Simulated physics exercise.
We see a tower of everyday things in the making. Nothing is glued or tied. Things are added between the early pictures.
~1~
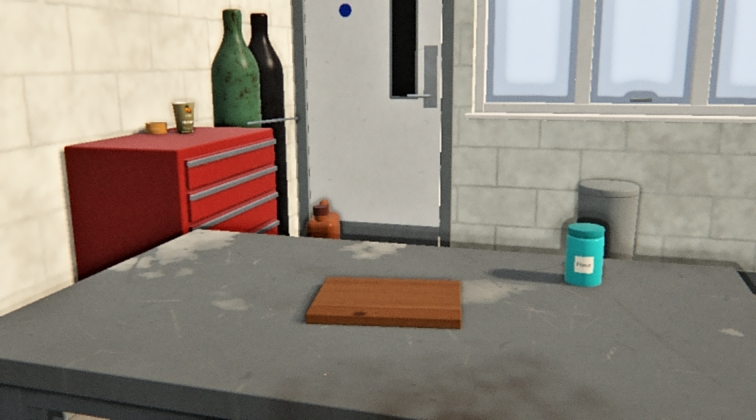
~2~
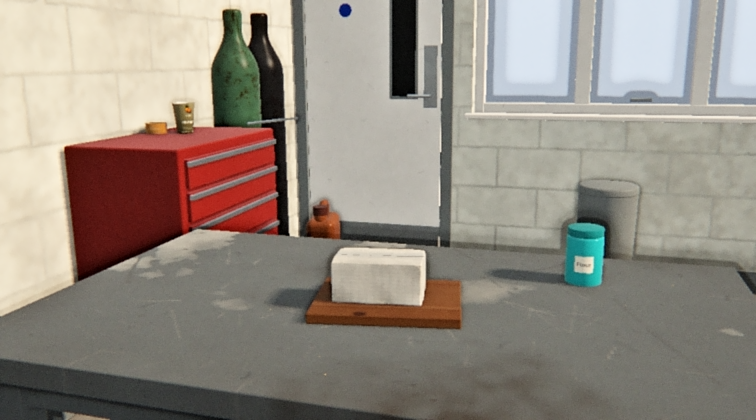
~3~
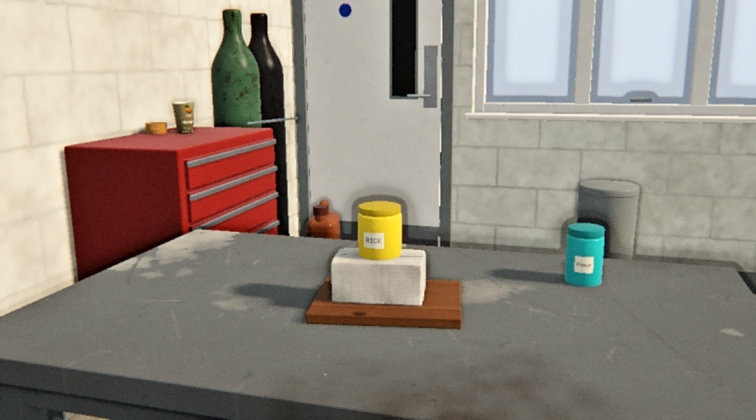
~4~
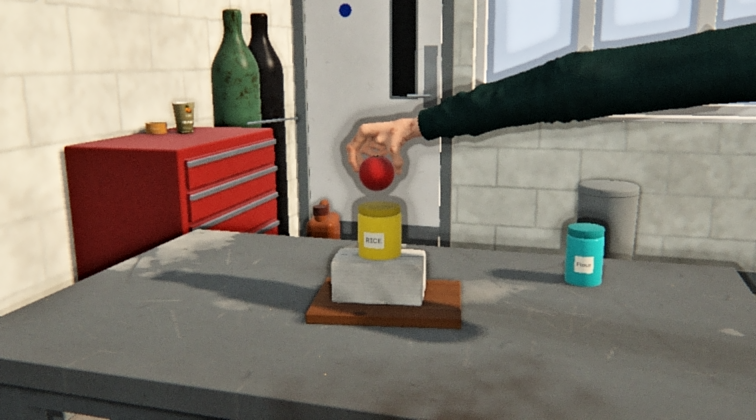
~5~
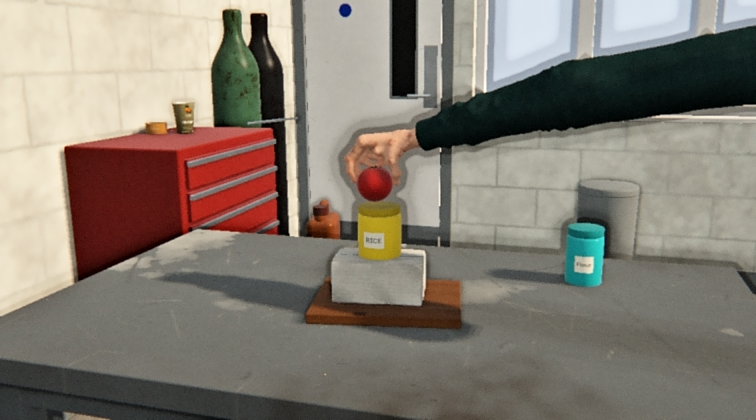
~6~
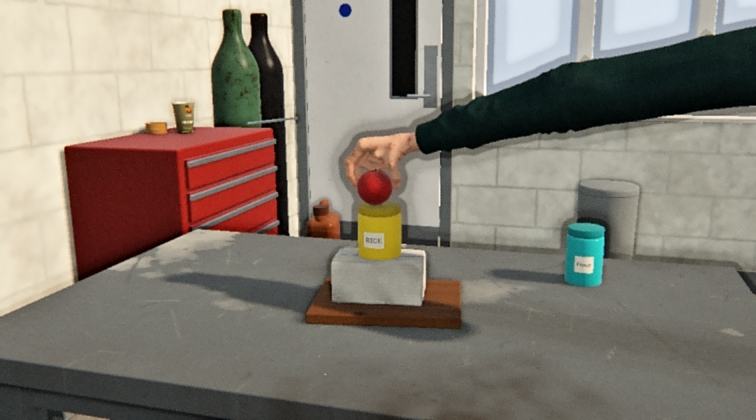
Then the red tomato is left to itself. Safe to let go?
As it turns out, it holds.
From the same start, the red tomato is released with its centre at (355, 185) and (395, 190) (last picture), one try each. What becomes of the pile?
First, it loses its balance; second, it keeps its balance.
Then, 0.10 s after the last picture, nothing has stirred.
Then, 0.40 s after the last picture, red tomato resting near (375, 188).
At rest, all 5 in place. Seen from the same camera at the end, red tomato near (375, 188). The pile keeps its balance.
